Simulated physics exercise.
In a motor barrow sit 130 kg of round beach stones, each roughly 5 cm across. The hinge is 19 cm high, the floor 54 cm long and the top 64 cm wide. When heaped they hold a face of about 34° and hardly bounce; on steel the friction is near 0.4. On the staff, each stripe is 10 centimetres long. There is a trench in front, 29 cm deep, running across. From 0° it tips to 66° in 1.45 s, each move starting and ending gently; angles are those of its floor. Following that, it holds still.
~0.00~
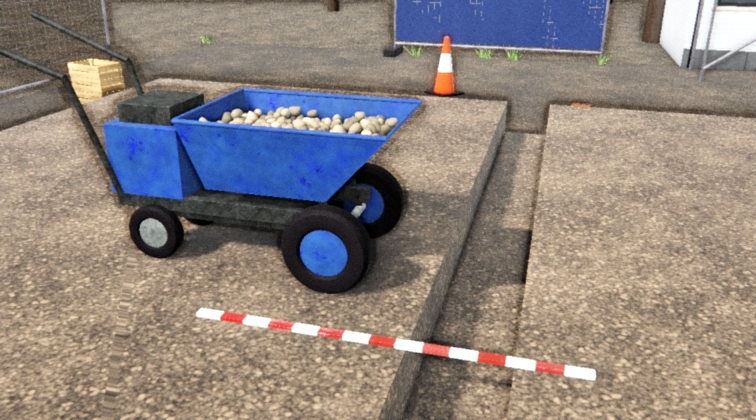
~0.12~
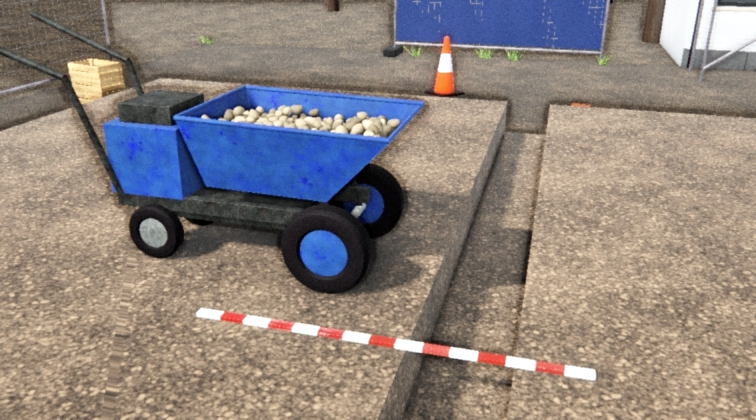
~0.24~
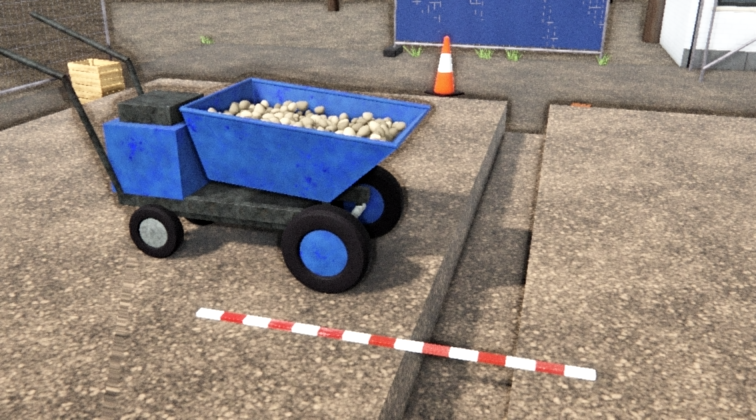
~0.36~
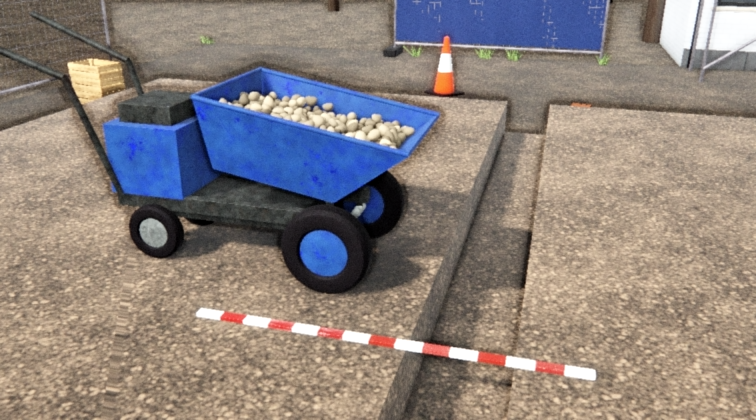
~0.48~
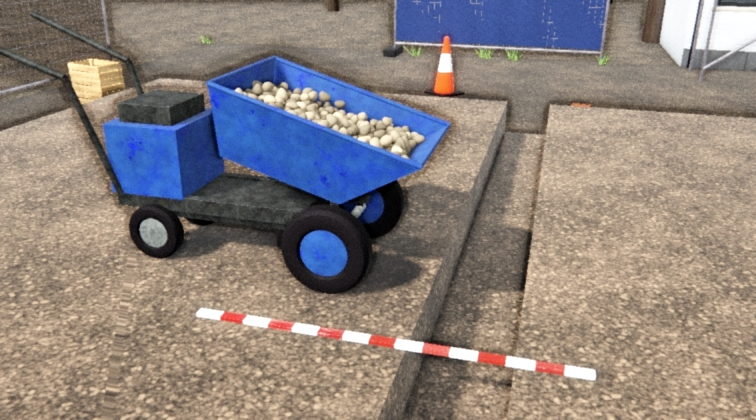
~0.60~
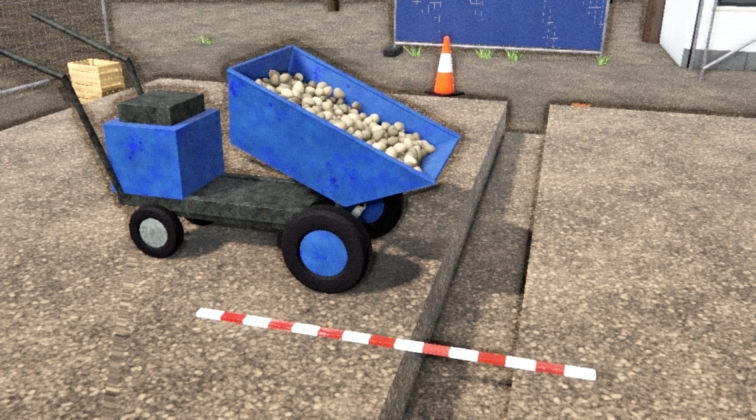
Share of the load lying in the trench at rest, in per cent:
72 per cent.
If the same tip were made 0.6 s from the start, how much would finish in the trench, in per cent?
With that timing, about 60 per cent.
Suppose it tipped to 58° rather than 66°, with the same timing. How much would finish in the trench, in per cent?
Roughly 75 percent.
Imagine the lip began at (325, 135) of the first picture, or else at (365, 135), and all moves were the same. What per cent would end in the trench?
100 %, then 95 %.
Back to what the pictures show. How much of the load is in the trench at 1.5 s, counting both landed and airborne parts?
By that point it's something like 35 in a hundred.
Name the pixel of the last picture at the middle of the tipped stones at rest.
Centre estimate: Around (502, 321).
After 1.1 s the floor is at 56°; 100 % in the skip; the foremost stones are at (472, 224).
After 1.5 s the floor is at 66°; 52 % in the skip, 34 % in the trench, 14 % past the trench; the foremost stones are at (592, 299).
After 1.9 s the floor is at 66°; 19 % in the skip, 53 % in the trench, 28 % past the trench; the foremost stones are at (693, 297).
After 3.8 s the floor is at 66°; 0 % in the skip, 72 % in the trench, 28 % past the trench; the foremost stones are past the picture's edge.
